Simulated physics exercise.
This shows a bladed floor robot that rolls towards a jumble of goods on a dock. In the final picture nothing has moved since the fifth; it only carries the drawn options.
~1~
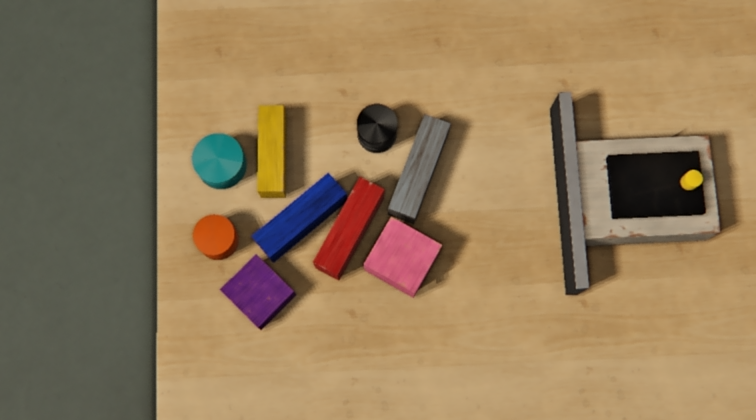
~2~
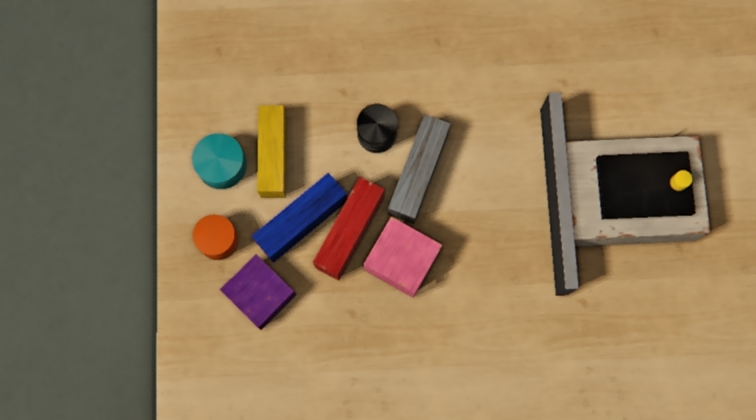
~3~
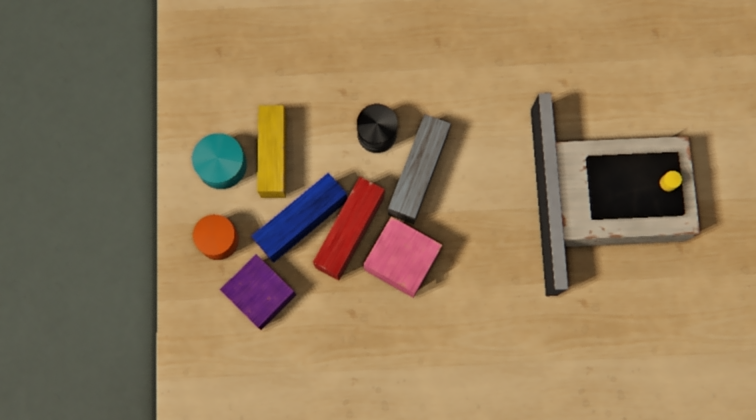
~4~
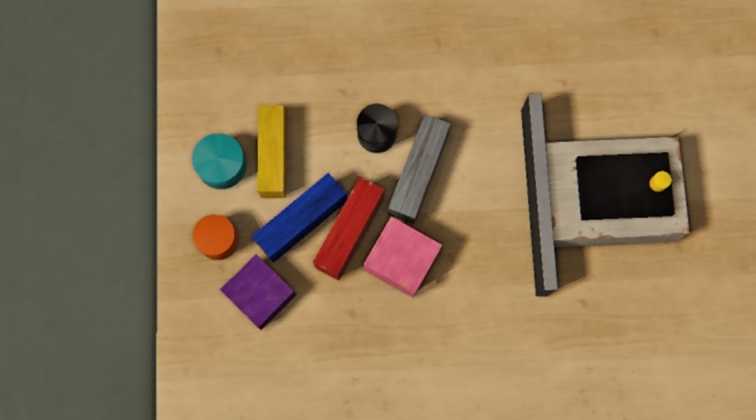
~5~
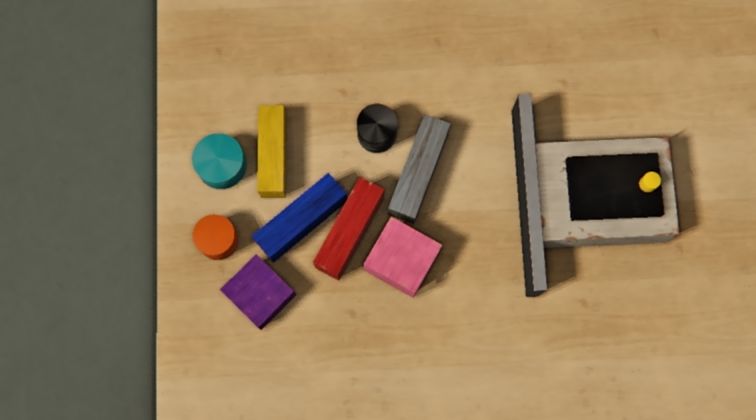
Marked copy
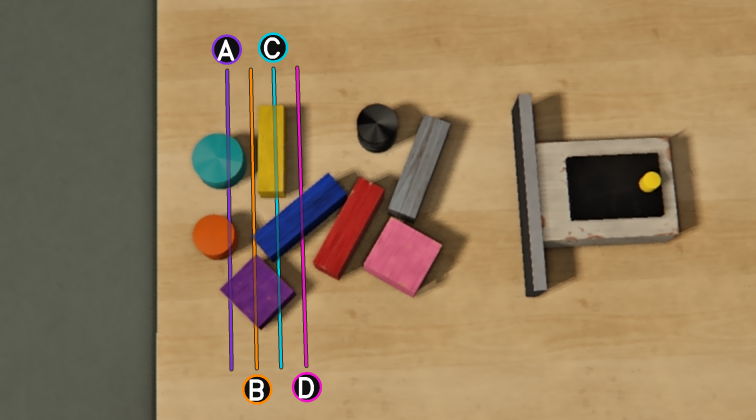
Bladed floor robot rolling slowly left a short way across a wooden surface, facing a motionless jumble of coloured blocks and canisters.
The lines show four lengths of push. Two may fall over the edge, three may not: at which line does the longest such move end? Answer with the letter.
No third one falls up to B.
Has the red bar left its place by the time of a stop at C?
Yes.
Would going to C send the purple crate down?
By then, no.
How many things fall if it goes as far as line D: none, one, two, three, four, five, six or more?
In all, none.
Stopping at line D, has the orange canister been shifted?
Yes.
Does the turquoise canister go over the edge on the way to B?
By then, yes.
On the copy, A at (229, 215); B at (254, 214); C at (277, 213); D at (302, 212).
On B. First, robot (507, 191); black canister (370, 130); pink crate (388, 261).
Then, robot (405, 196); orange canister (192, 229); turquoise canister (194, 157).
Finally, robot (329, 199); orange canister over the edge; turquoise canister over the edge; two fallen.
By contrast, A drops four; C is within the limit but short; D is within the limit but short.
